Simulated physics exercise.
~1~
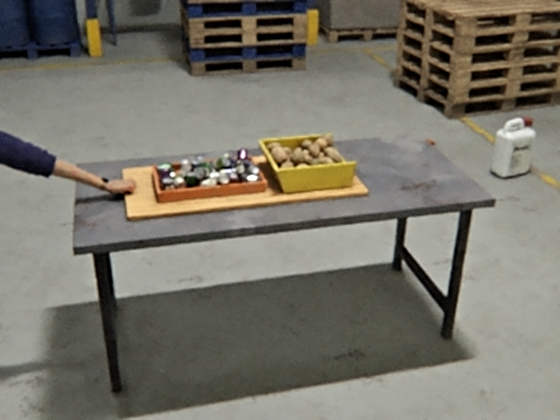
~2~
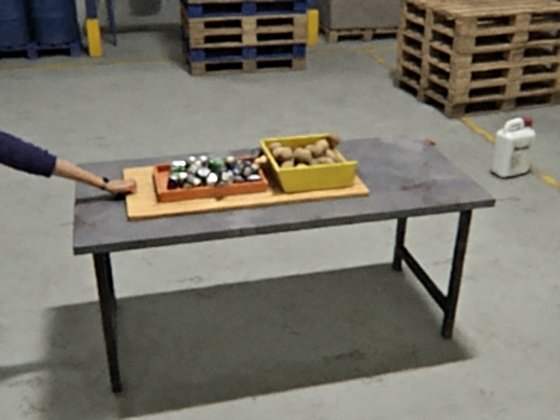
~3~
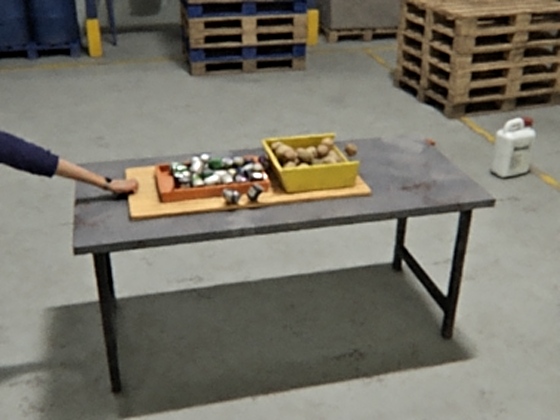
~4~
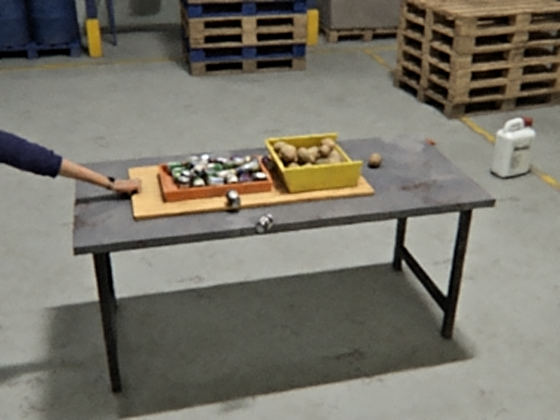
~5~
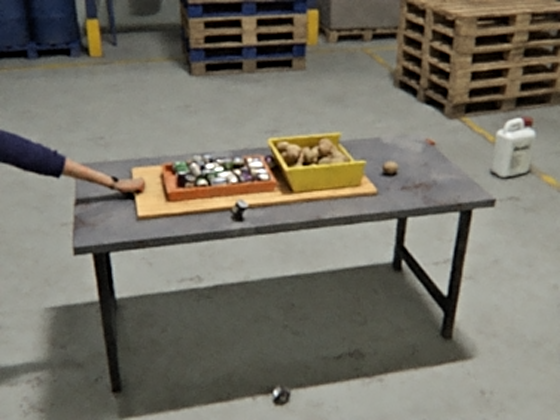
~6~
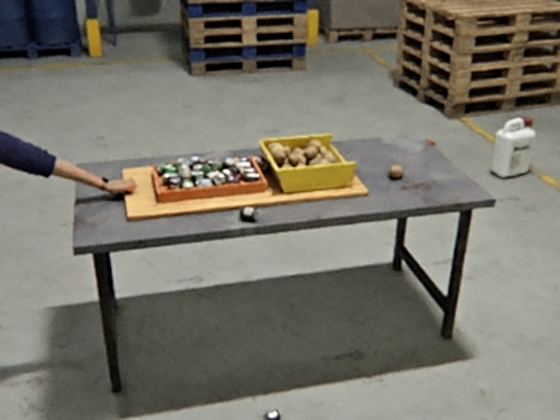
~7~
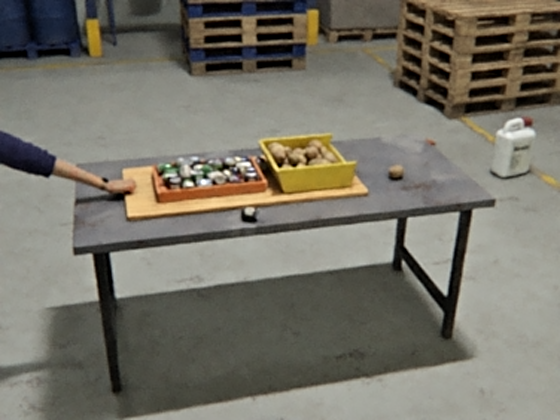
A hand reaching in from the left grips a wooden board on a grey table, seen from slightly above in a warehouse with stacked pallets and blue barrels behind. On the board sit an orange box of mini cans and, to its right, a yellow box of potatoes. The hand shifts the board back and forth, and the loose contents jostle. A few cans spill over the front of the orange box, while one potato leaves the yellow box on the right. One can drops to the floor and rolls out of view, leaving another near the table's front edge and the potato resting on the tabletop.
